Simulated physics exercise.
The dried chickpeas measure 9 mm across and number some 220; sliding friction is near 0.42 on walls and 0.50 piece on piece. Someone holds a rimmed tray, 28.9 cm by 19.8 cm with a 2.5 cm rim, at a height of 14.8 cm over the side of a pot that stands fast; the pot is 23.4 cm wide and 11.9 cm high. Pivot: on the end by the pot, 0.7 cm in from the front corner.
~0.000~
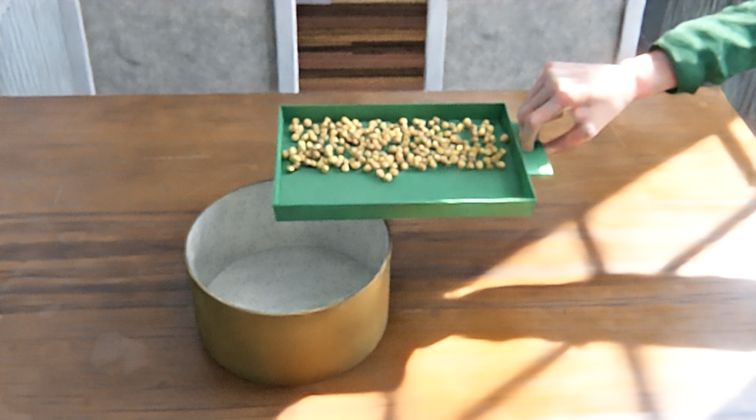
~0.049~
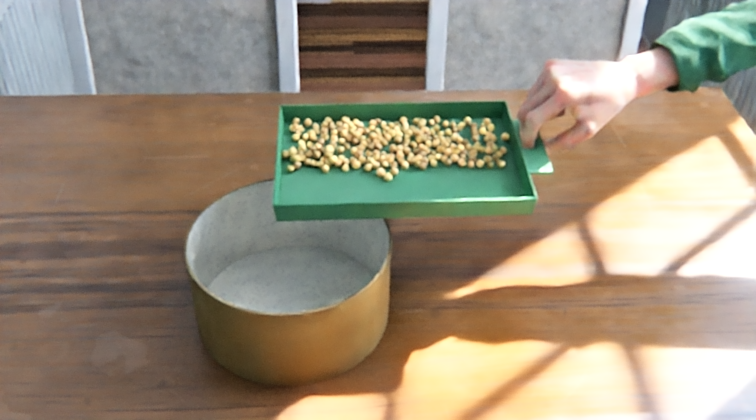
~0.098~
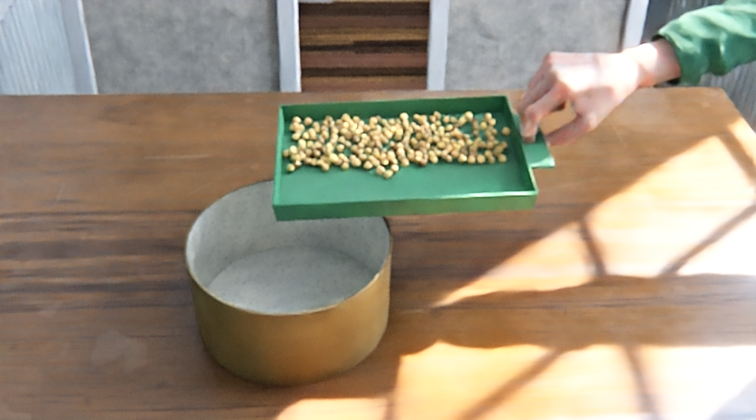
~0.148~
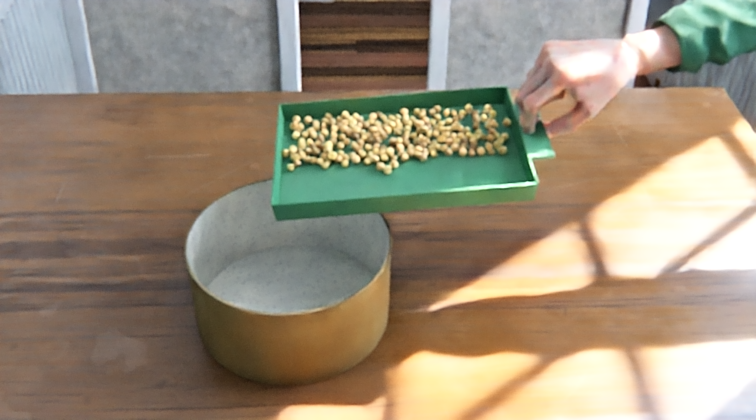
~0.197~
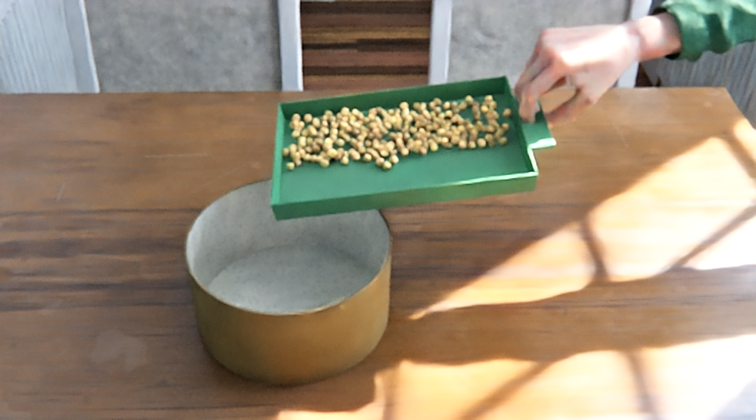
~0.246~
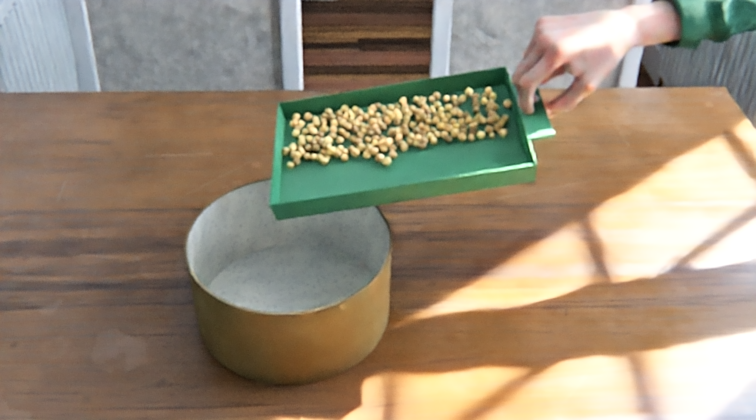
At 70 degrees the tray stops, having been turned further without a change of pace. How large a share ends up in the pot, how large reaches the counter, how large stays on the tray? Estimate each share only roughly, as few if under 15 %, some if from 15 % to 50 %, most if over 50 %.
Roughly: Pot few, counter few, tray most.
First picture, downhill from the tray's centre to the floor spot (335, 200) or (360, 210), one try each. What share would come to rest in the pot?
First try: About 10 percent; second try: About 0 percent.
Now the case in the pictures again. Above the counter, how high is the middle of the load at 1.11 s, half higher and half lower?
Roughly 20 centimetres, more or less.
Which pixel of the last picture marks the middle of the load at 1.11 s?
Load centre, approx.: (294, 128) px.
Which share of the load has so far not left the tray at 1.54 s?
It works out to near 100 per cent of the load.
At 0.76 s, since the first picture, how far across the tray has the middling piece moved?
It has moved some 8 cm from its start.
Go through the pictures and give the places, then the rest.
In the first picture, tray tilt 0 degrees, front corners at (276, 203) and (534, 198); middle of the pieces at (392, 150); pot at (289, 239).
In the second picture, tray tilt 1 degrees, front corners at (276, 203) and (534, 197); middle of the pieces at (393, 149).
In the third picture, tray tilt 2 degrees, front corners at (275, 203) and (535, 191); middle of the pieces at (393, 146).
In the fourth picture, tray tilt 5 degrees, front corners at (274, 203) and (535, 182), lowest corner left front; middle of the pieces at (393, 142).
In the fifth picture, tray tilt 8 degrees, front corners at (273, 203) and (535, 172), lowest corner left front; middle of the pieces at (392, 137).
In the sixth picture, tray tilt 10 degrees, front corners at (272, 203) and (534, 163), lowest corner left front; middle of the pieces at (392, 132); pot at (289, 238). Its pace works out near 55 degrees a second.
After 0.76 s, tilt 38 degrees; the tray holds 100 %, the pot 0 %.
After 1.11 s, tilt 58 degrees; the tray holds 100 %, the pot 0 %.
After 1.54 s, tilt 70 degrees; the tray holds 100 %, the pot 0 %.
By 1.8 s all is still; pot 0 %, counter 0 %, tray 100 %.
